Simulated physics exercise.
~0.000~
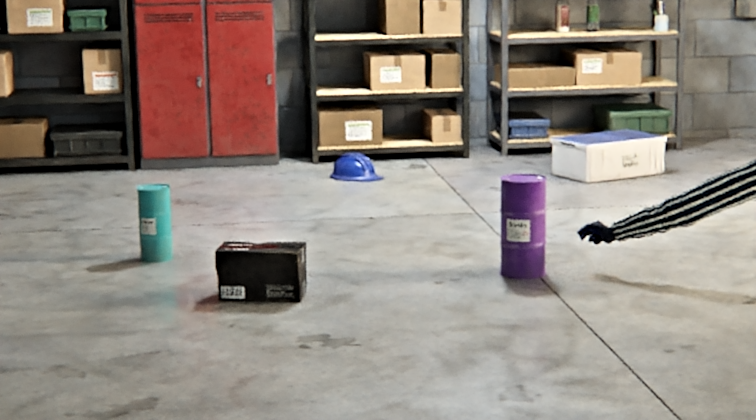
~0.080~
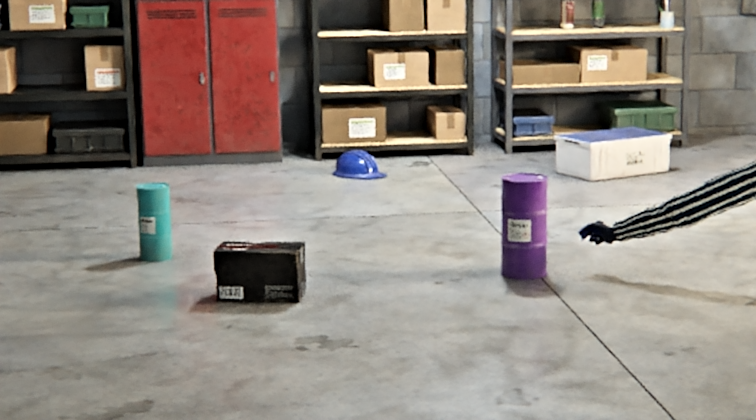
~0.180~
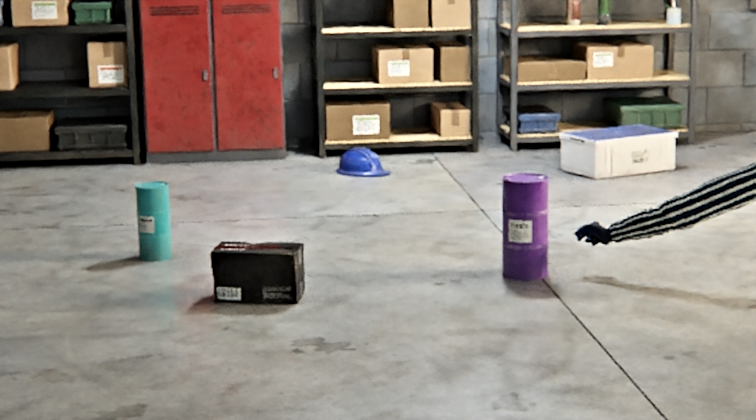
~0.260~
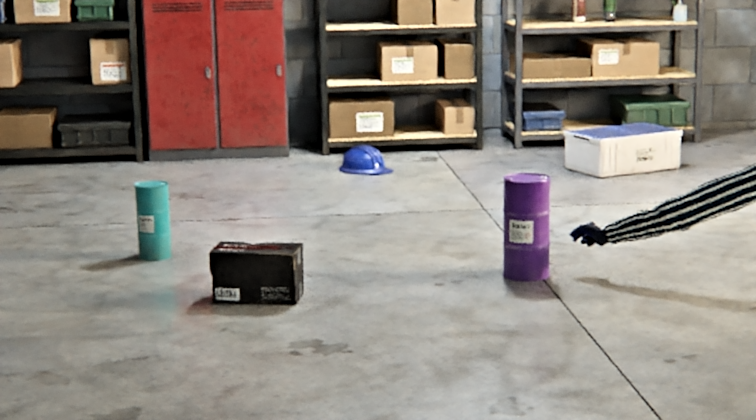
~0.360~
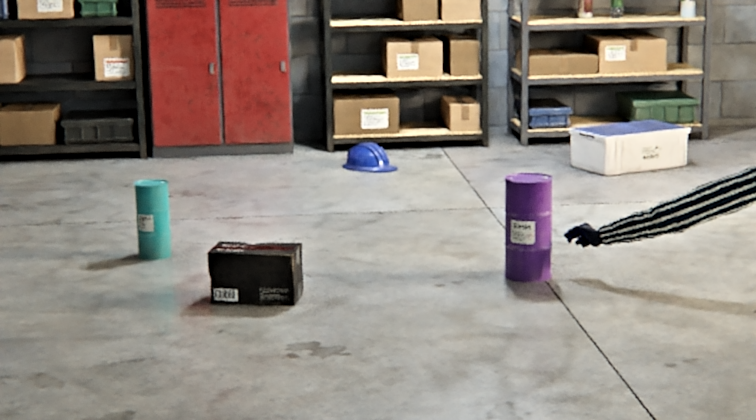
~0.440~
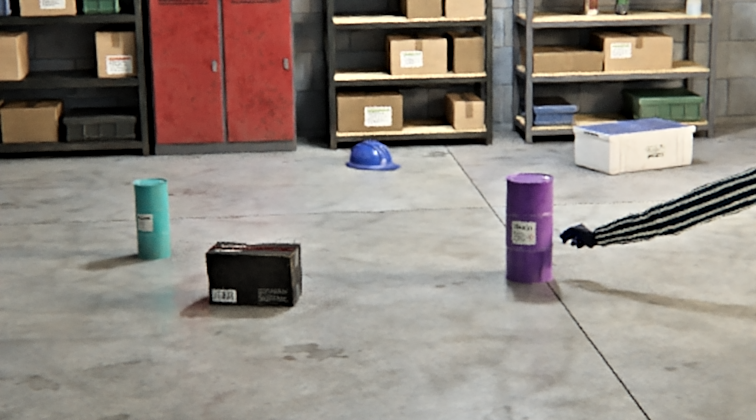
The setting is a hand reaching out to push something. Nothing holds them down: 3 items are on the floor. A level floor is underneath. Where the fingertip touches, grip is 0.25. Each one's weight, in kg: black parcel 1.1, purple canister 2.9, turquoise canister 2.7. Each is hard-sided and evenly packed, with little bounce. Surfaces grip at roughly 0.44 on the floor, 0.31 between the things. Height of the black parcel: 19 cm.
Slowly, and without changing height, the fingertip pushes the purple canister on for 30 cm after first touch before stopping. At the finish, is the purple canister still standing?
Yes.
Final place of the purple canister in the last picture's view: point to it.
(450, 231).
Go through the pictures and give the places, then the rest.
In the first frame, finger moved 0 cm; purple canister (523, 226); black parcel (262, 271).
In the second frame, finger moved 0 cm; purple canister (524, 226); black parcel (261, 272).
In the third frame, finger moved 2 cm; purple canister (525, 226); black parcel (259, 272).
In the fourth frame, finger moved 5 cm; purple canister (527, 227); black parcel (257, 273).
In the fifth frame, finger moved 8 cm; purple canister (528, 227); black parcel (256, 273).
In the sixth frame, finger moved 10 cm; purple canister (529, 228); black parcel (255, 274).
Around 0.74 s, finger moved 19 cm; purple canister shifted 6 cm near (513, 228).
Around 1.04 s, finger moved 28 cm; purple canister shifted 15 cm near (488, 229).
Around 1.44 s, finger moved 40 cm; purple canister shifted 27 cm near (456, 230).
Finally (2.1 s), not toppled but over 14 cm from the start, purple canister; the other 2 still in place (within 14 cm). Final places as that camera would see them, purple canister near (450, 231).
